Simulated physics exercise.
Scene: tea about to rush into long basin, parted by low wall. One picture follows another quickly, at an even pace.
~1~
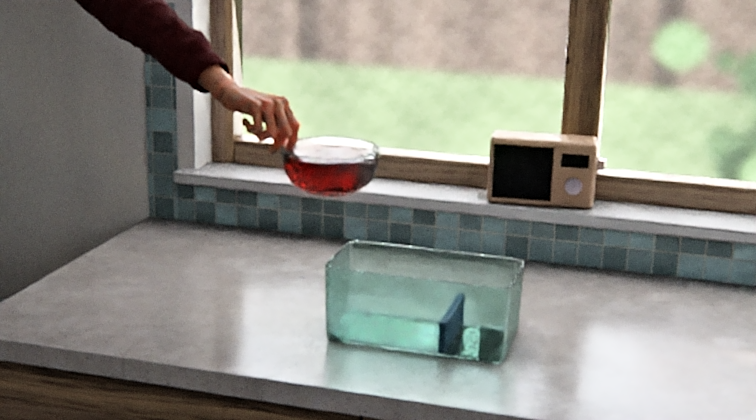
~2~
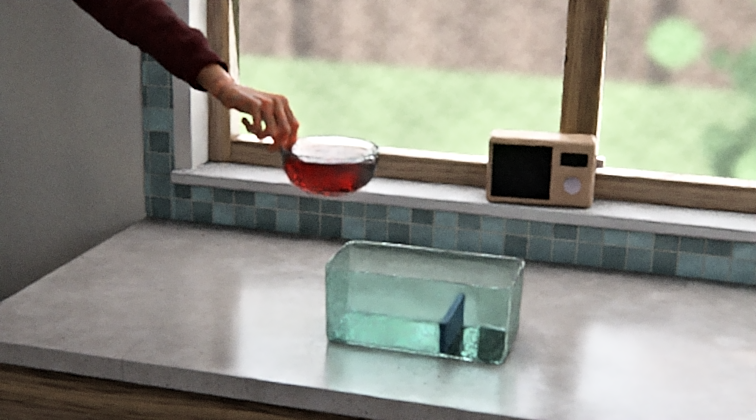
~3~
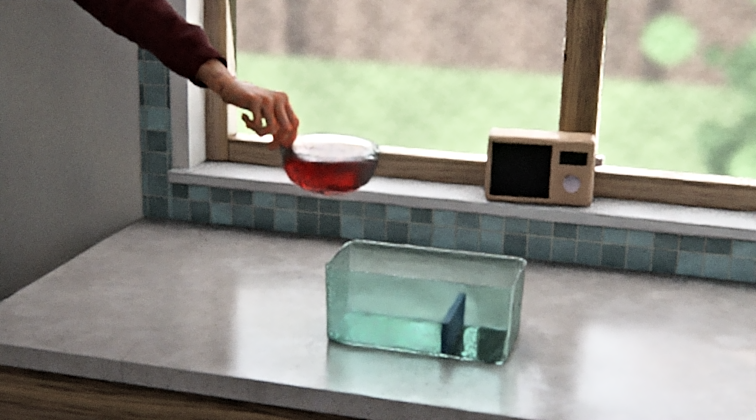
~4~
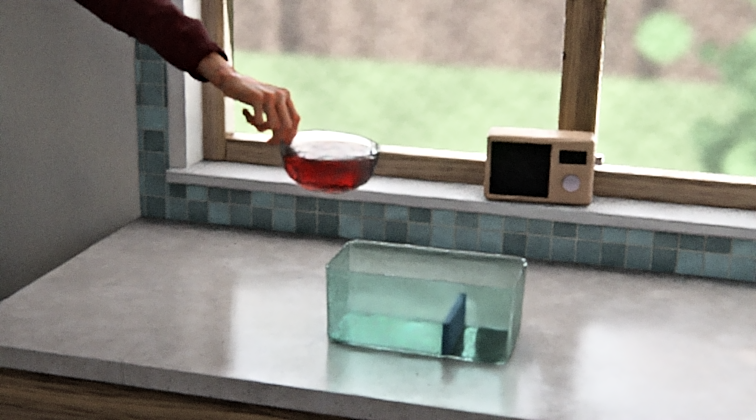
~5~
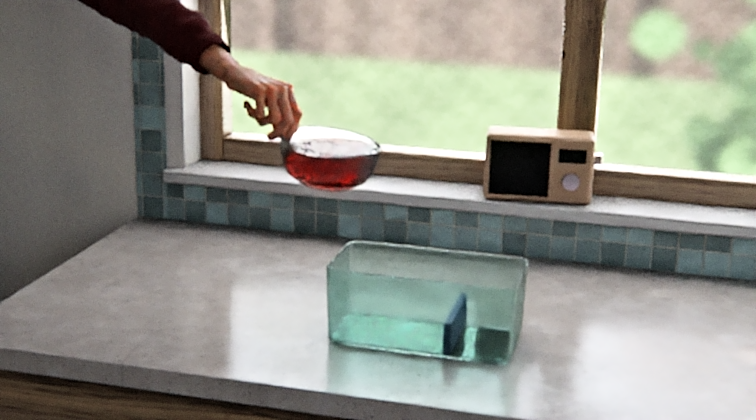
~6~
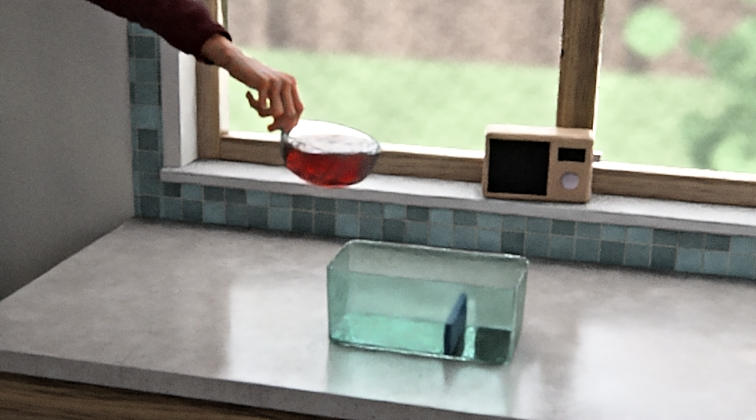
To begin with, a hand in a dark red sleeve holds a glass bowl of red tea level above a long, clear greenish basin with a low blue wall inside, on a counter by a window. The bowl then tilts slightly to the right, its tea staying inside, while the basin remains still.
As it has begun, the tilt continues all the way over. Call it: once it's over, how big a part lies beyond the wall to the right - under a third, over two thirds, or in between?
In between.
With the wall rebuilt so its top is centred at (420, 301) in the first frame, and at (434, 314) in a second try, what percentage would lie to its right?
Note - case one near 90 %, case two near 75 %.
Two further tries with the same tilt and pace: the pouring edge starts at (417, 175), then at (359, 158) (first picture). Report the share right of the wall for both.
About 75 per cent, then about 5 per cent.
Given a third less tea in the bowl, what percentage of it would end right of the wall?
It should come out close to 20 per cent.
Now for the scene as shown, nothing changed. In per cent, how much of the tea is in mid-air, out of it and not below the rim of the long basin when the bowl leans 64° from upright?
Roughly 45 percent.
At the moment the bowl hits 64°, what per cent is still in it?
Looks like roughly 45 percent is still held.
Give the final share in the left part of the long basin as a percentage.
55 %.
A moment on, the bowl is tipped part way and 46 per cent is still to pour, 11 is left of the wall and 0 right of it.
Next, the bowl is tipped on its side and 3 per cent is still to pour, 40 is left of the wall and 41 right of it.
Then the bowl is tipped right over and 0 per cent is still to pour, 57 is left of the wall and 41 right of it.
Later the bowl is tipped right over and 0 per cent is still to pour, 57 is left of the wall and 41 right of it.
In the end 57 per cent lies left of the wall, 41 right of it and 2 outside.
